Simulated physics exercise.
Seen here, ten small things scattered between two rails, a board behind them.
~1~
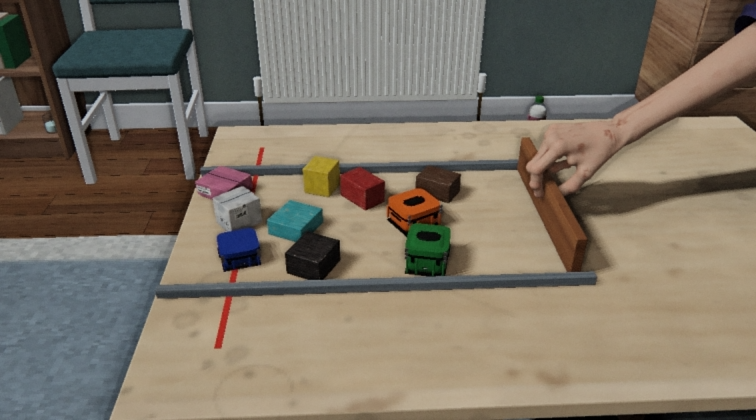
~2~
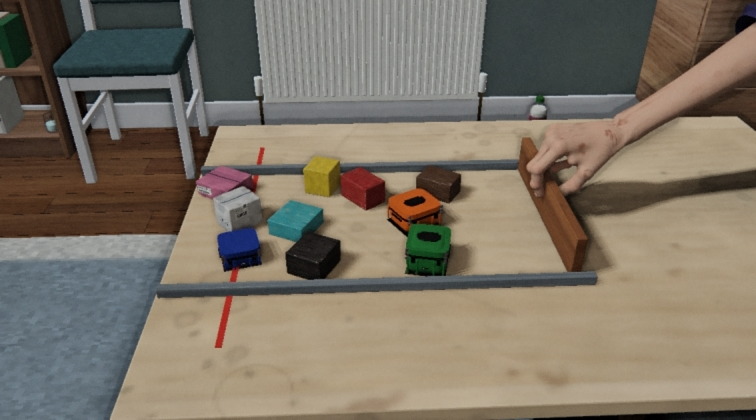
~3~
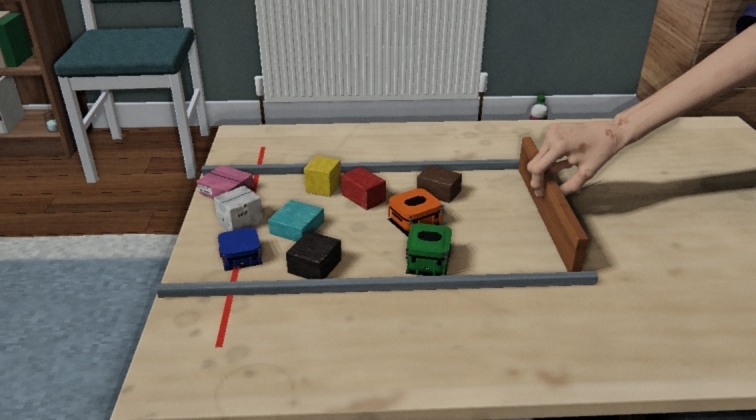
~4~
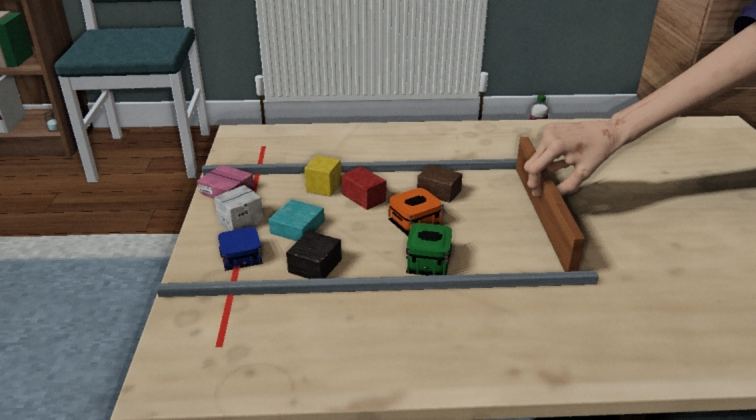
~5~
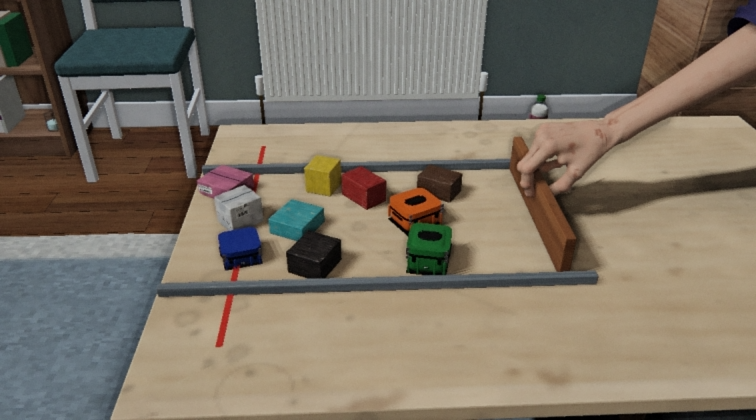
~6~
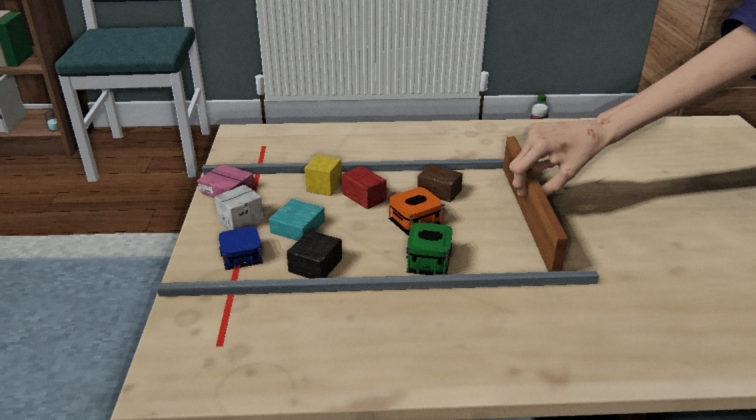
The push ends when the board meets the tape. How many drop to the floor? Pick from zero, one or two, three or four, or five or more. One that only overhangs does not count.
As it turns out, the number that fall off is three or four.
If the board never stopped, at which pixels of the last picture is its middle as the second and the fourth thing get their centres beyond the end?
About (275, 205), then (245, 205).
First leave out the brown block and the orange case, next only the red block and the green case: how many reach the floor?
The counts: 1 and 1.
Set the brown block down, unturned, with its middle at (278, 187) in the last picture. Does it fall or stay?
It is kept.
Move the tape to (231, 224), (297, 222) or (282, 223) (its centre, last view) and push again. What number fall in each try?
It would be 5, 0 and 0.
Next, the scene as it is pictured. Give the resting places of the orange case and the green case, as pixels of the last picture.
First (224, 217), then (215, 256).
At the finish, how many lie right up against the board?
In contact: 4.
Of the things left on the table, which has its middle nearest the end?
The turquoise block ends nearest.
Early on, none off yet; pink box at rest near (226, 183); white box at rest near (240, 209); blue case at rest near (241, 248).
A while later, none off yet; pink box at rest near (226, 183); white box moving near (229, 209); blue case moving near (233, 248).
Finally, the number that fall off is three or four; lost, blue case, white box and pink box.
